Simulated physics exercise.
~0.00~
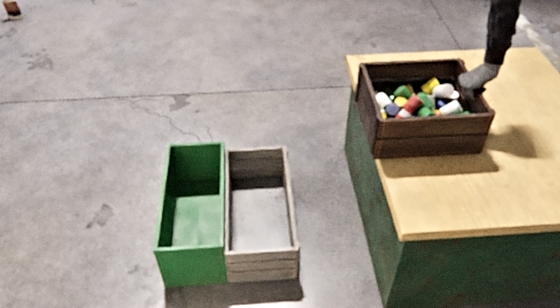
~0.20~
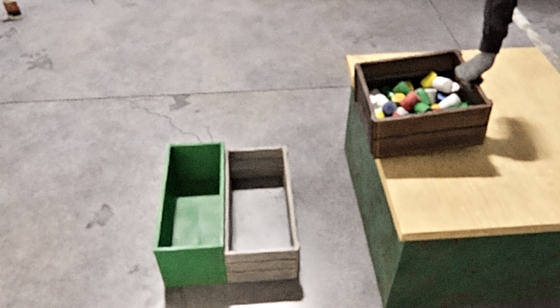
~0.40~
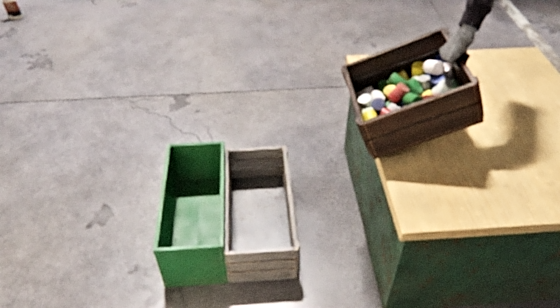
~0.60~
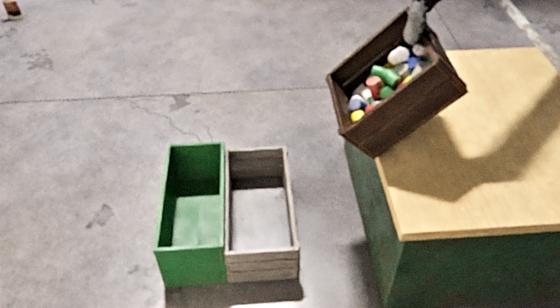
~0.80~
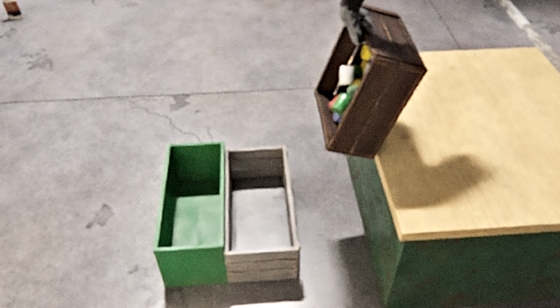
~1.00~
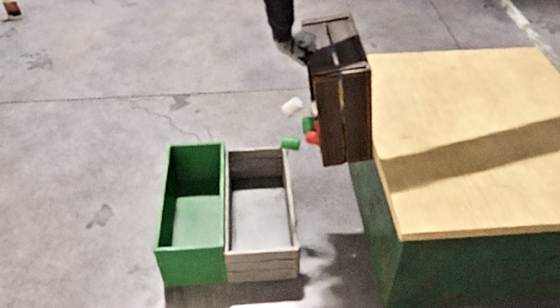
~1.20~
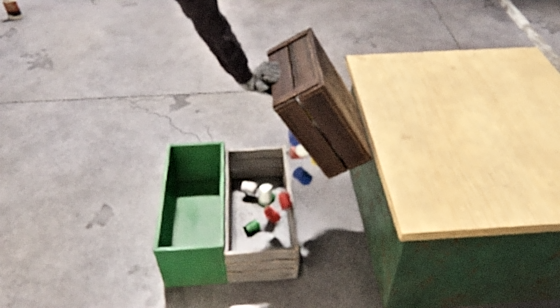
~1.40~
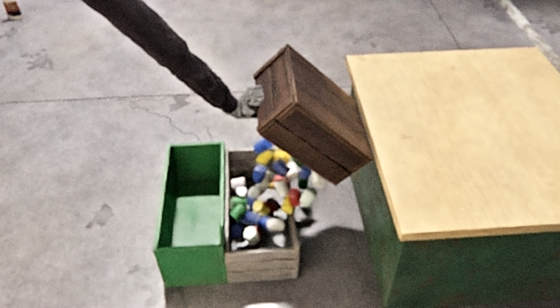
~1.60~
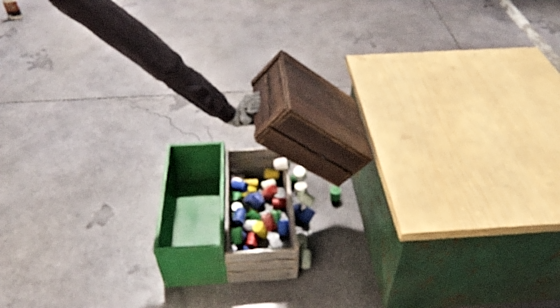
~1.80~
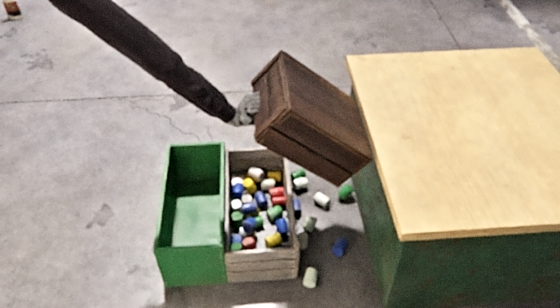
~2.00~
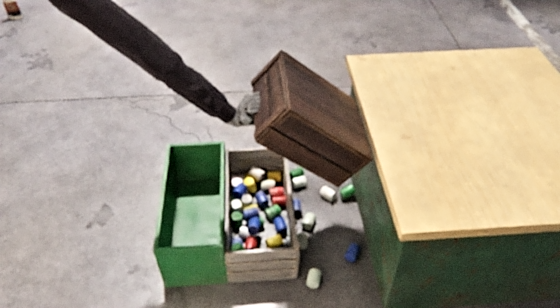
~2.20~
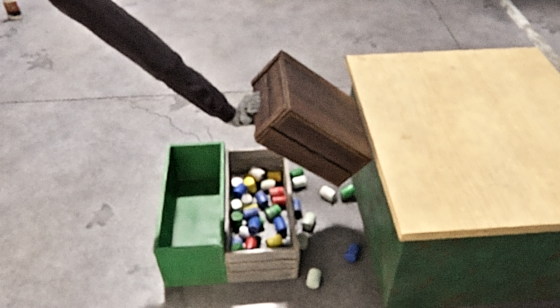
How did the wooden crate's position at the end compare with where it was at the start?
At the start the wooden crate sat upright on top of the bench. By the end it was farther left, tipped well over past the bench's left edge, with its mouth facing down near the grey box.
